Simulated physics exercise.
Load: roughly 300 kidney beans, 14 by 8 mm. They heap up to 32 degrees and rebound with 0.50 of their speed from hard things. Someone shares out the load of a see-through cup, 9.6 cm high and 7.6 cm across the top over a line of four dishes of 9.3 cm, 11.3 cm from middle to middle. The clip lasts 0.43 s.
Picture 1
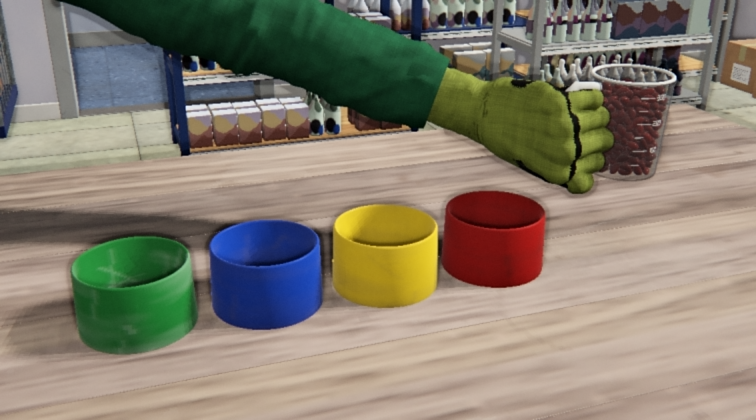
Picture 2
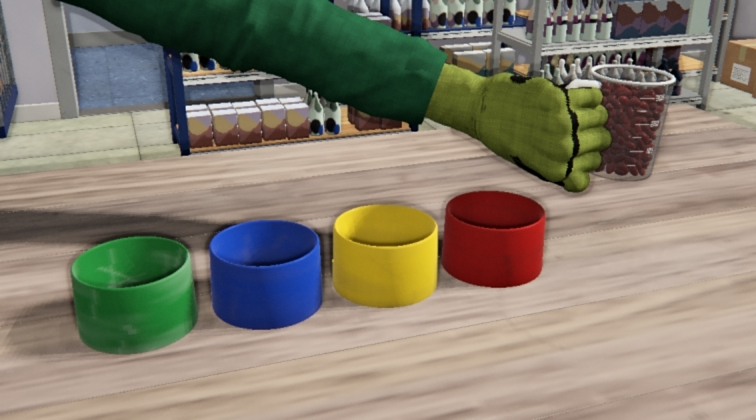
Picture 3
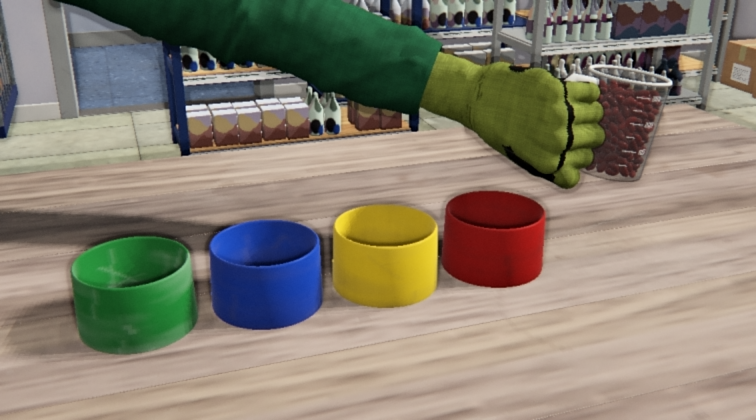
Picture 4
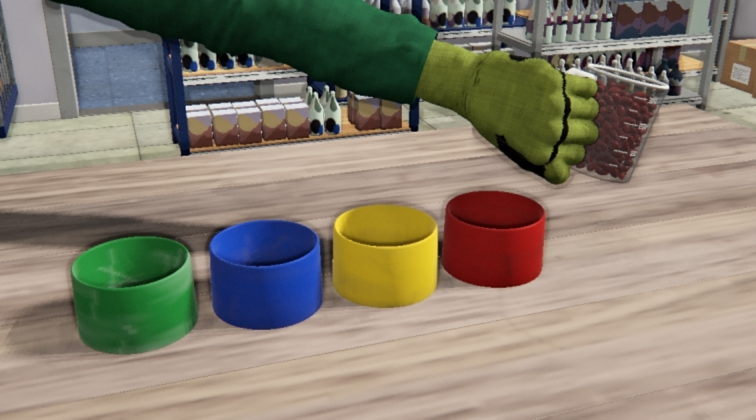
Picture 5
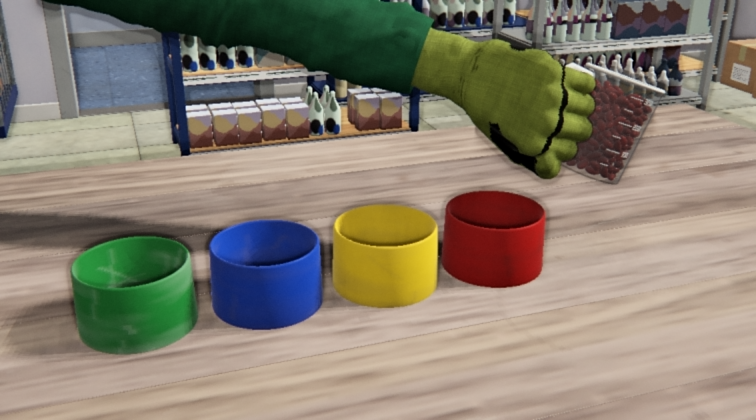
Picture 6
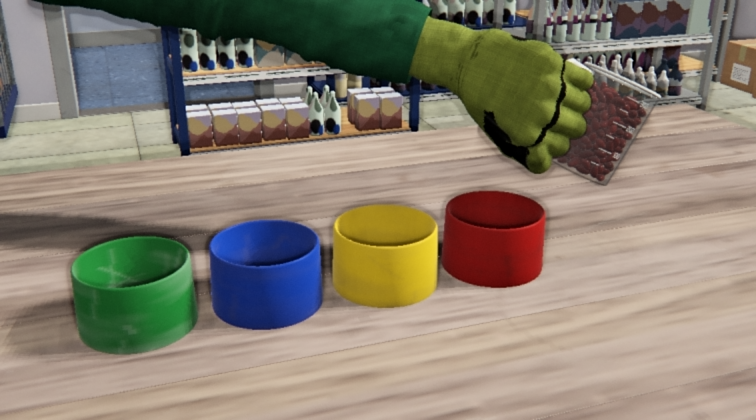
Green-gloved hand tilting a clear cup of dark red beans leftward while shifting it slightly left, behind four colored dishes on a wooden table.
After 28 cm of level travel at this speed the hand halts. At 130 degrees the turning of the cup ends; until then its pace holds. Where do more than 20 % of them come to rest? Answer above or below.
Red above, blue below, green below, yellow below, counter above.
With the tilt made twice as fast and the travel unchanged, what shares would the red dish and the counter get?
Then: Red 0, counter 100.
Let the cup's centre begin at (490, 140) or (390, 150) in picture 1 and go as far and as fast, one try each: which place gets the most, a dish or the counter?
The winner: Yellow, then blue.
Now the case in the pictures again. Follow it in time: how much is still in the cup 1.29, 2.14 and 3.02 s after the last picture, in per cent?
In turn: 65, 0, 0.
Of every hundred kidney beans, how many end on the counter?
Roughly 45 per cent.
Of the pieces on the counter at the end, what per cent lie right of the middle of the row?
About 100 per cent.
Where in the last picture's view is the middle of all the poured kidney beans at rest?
At about (515, 251).
Then, 1.29 s after the last picture, tilt 113 degrees; cup holds 65 %, red 5 %.
Then, 2.14 s after the last picture, tilt 130 degrees; cup holds 0 %, red 55 %.
Then, 3.02 s after the last picture, tilt 130 degrees; cup holds 0 %, red 55 %.
In the end, red 55 %, blue 0 %, green 0 %, yellow 0 %, counter 45 %.
